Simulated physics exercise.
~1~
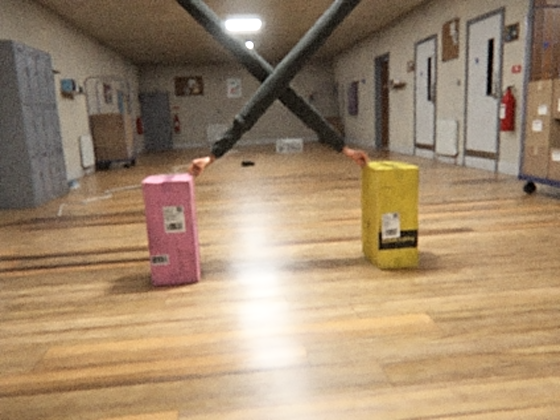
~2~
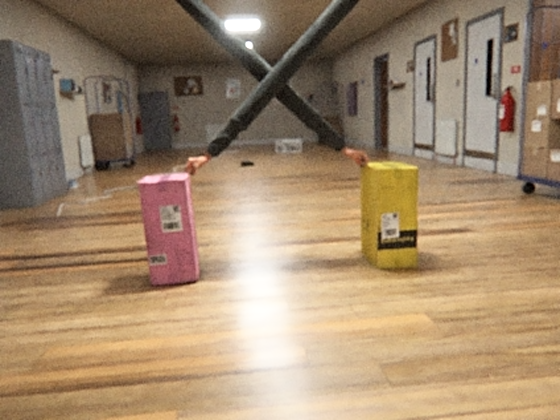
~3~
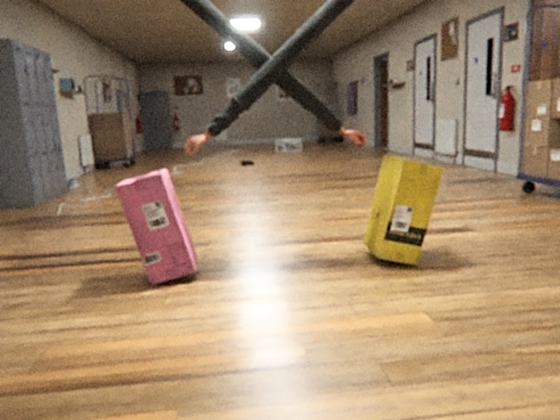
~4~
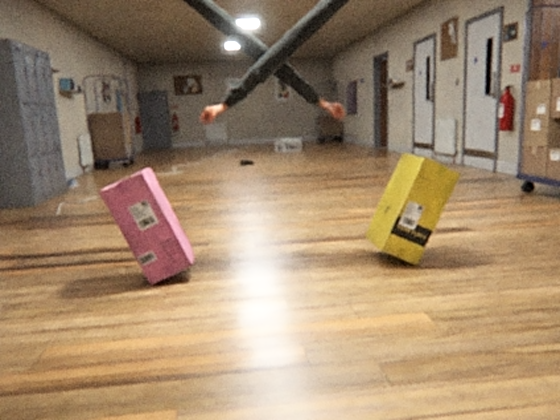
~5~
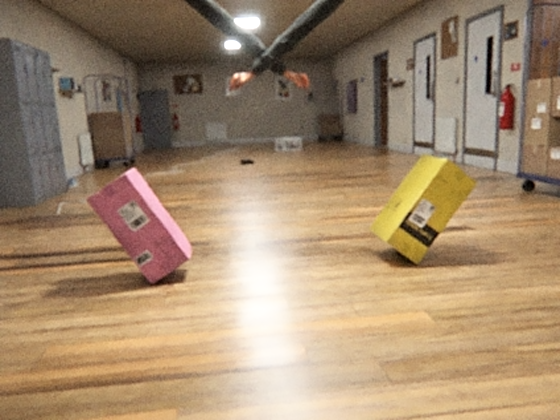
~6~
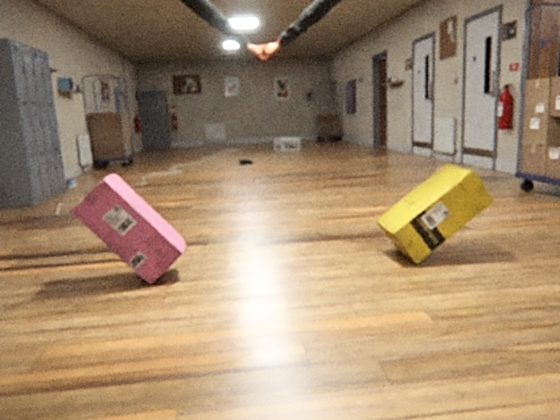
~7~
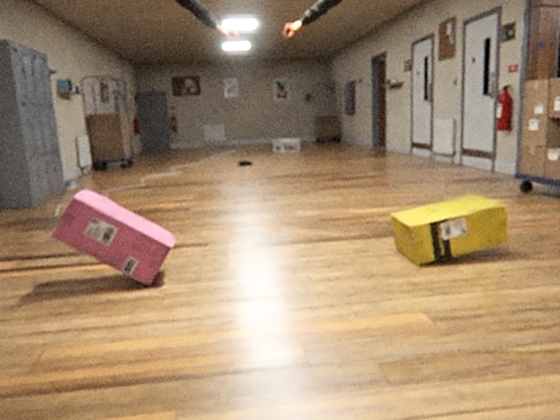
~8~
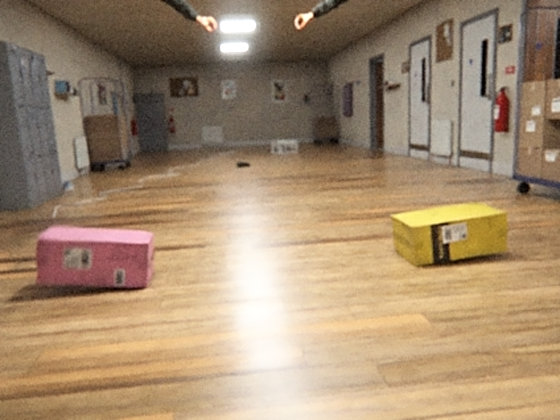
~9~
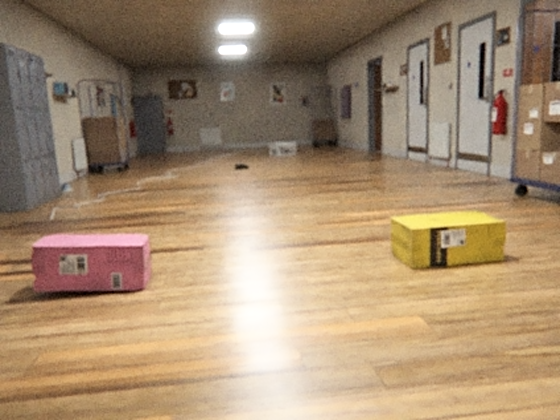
The clip opens on a pink parcel at left and a yellow parcel at right, both standing upright on a shiny wooden floor in a long room with lockers and doors. Two crossed arms reach down from above, a hand at the top of each parcel. The parcels begin to lean away from each other, and the hands let go and draw back upward. Both keep tipping outward, the yellow one dropping onto its side first while the pink one is still tilted. The pink parcel then lands too, and both lie still on their sides, the hands gone.
